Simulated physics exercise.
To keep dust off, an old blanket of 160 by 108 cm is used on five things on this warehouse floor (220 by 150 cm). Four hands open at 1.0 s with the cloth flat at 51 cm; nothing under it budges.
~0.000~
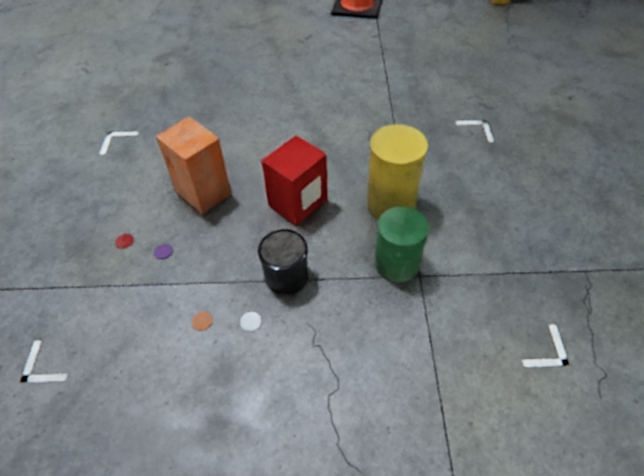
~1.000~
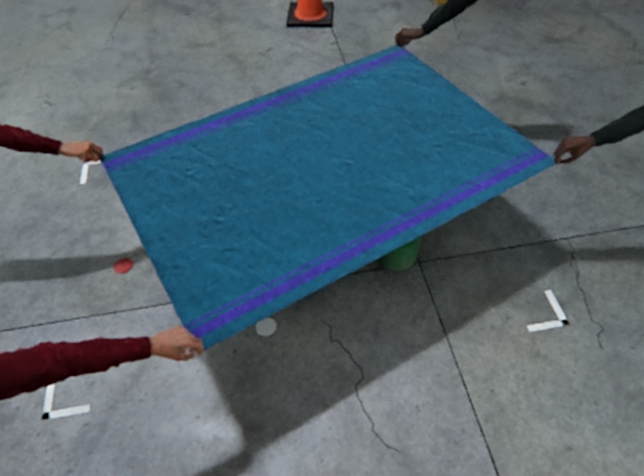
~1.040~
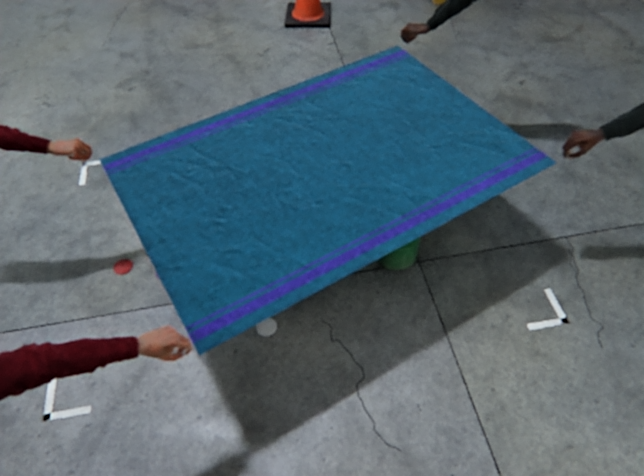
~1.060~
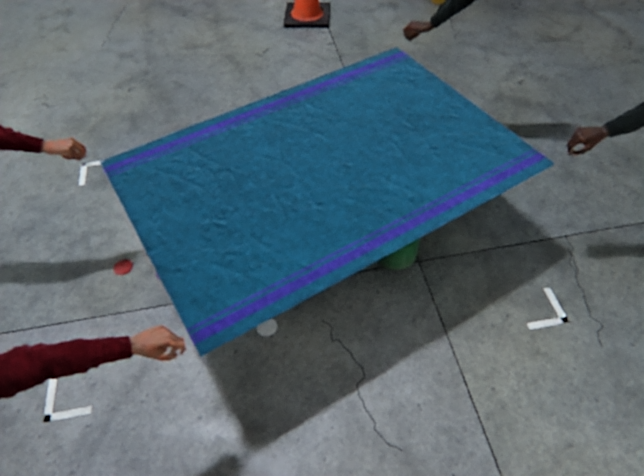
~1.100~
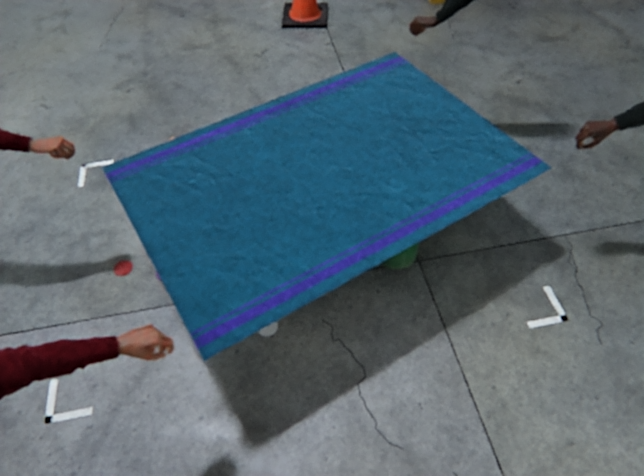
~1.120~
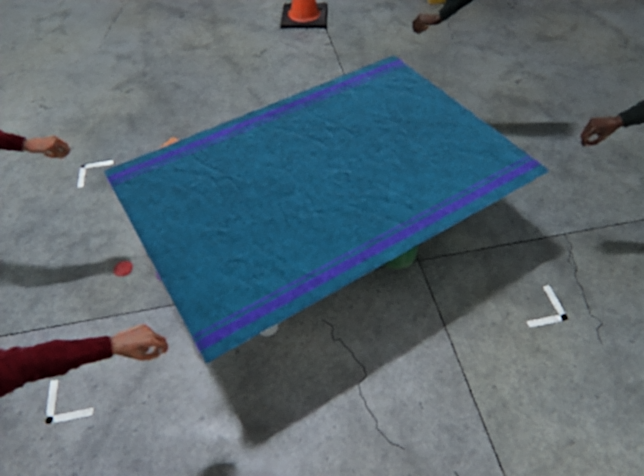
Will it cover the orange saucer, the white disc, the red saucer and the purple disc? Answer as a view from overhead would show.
Result: Orange saucer ends under the cloth, white disc gets covered, red saucer still shows, purple disc stays uncovered.
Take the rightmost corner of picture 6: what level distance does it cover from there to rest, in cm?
Some 20 cm.
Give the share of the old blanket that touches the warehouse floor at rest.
Some 5 per cent.
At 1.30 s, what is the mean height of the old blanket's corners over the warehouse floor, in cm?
About 20 cm.
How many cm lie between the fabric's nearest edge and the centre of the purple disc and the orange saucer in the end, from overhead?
About 8 cm, 4 cm.
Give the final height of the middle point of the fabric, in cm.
Some 32 cm up.
At 1.3 s, 0 % of it is down, spanning 174 by 149 cm, above white disc, orange saucer.
At 1.5 s, 5 % of it is down, spanning 160 by 133 cm, above white disc, orange saucer.
At 1.6 s, 5 % of it is down, spanning 151 by 132 cm, above white disc, orange saucer.
At 1.8 s, 5 % of it is down, spanning 152 by 130 cm, above white disc, orange saucer.
At 3.3 s, 5 % of it is down, spanning 152 by 131 cm, above white disc, orange saucer.
